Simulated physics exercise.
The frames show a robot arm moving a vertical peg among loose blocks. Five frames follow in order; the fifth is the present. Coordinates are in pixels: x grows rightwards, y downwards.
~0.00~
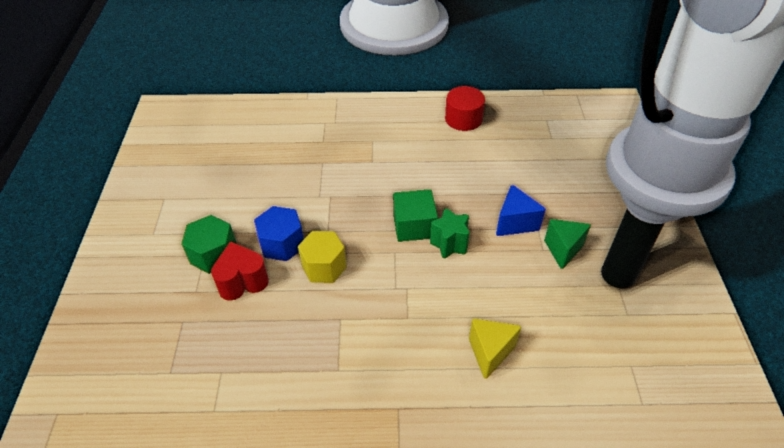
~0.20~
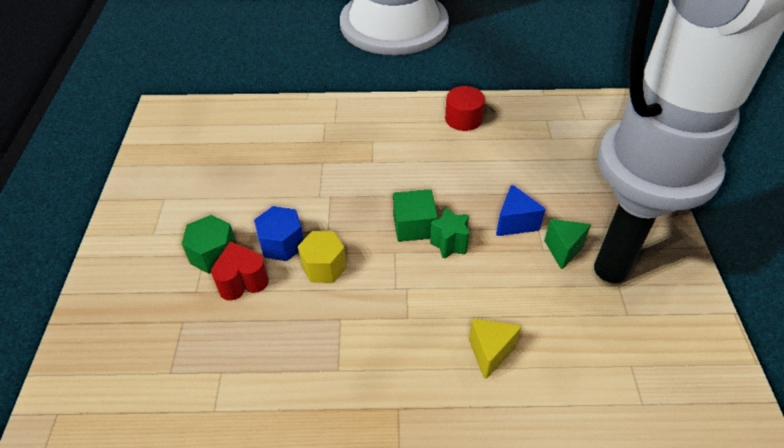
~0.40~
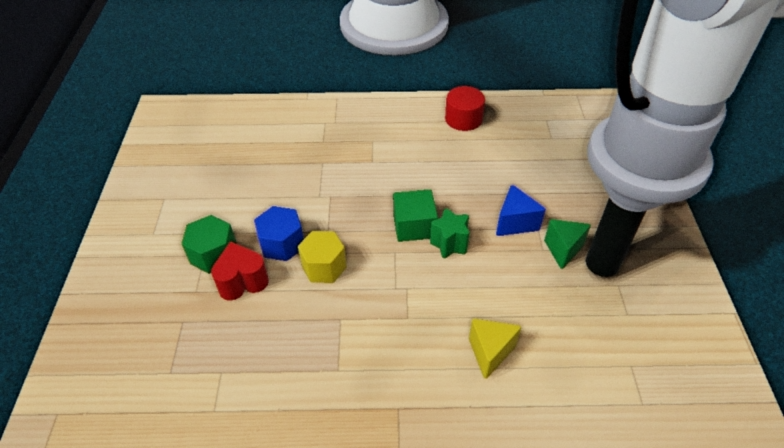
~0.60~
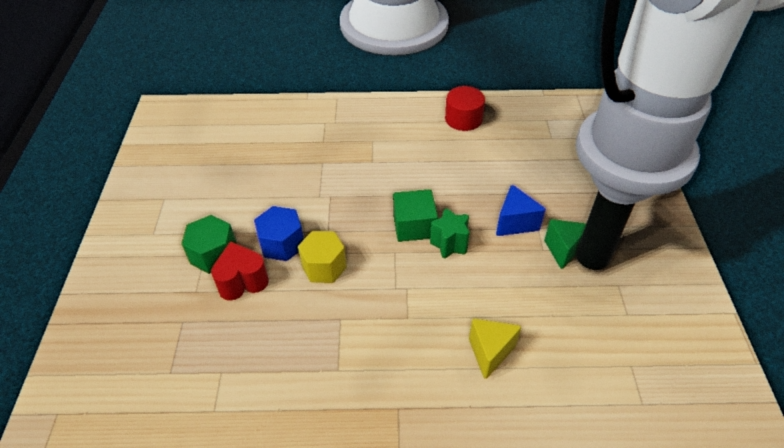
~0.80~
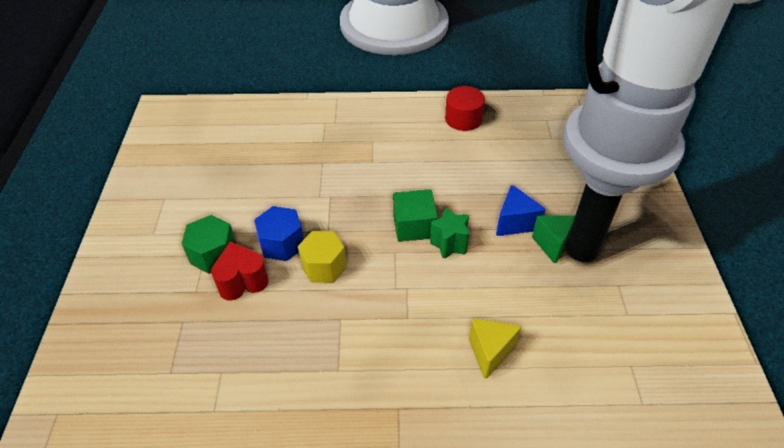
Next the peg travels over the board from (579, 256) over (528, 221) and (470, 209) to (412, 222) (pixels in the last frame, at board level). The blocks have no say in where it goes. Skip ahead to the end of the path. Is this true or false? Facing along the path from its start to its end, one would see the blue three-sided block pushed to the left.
That is false.
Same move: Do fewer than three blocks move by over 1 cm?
I expect not.
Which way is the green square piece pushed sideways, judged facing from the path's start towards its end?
It goes toward the left-hand side.
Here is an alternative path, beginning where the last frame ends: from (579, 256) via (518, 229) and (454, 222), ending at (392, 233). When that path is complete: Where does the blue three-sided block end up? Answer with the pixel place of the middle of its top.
At roughly (482, 173).
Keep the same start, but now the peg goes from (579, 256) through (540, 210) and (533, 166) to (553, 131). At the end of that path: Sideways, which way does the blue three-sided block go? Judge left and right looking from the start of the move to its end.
Answer: Left.
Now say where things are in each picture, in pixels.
In the first picture, tip of the peg (618, 275), middles of tops, green square piece (415, 204), green star block (452, 223), blue three-sided block (520, 202), green three-sided block (570, 230).
In the second picture, peg (611, 270), nothing pushed.
In the third picture, peg (602, 264), nothing pushed.
In the fourth picture, peg (593, 257), nothing pushed.
In the fifth picture, peg (582, 250), green square piece (415, 204), green star block (452, 223), blue three-sided block (520, 202), green three-sided block (559, 224).
The first path, step by step. One third of the way, peg (529, 213); blue three-sided block (483, 180), turned 20° anticlockwise; green three-sided block (504, 194), turned 25° anticlockwise.
Two thirds of the way, peg (470, 202); blue three-sided block (446, 162); green three-sided block (446, 180).
At the end, peg (412, 215); green square piece (378, 211), turned 25° anticlockwise; green star block unmoved; blue three-sided block (445, 161), turned 10° clockwise; green three-sided block (417, 178), turned 35° clockwise.
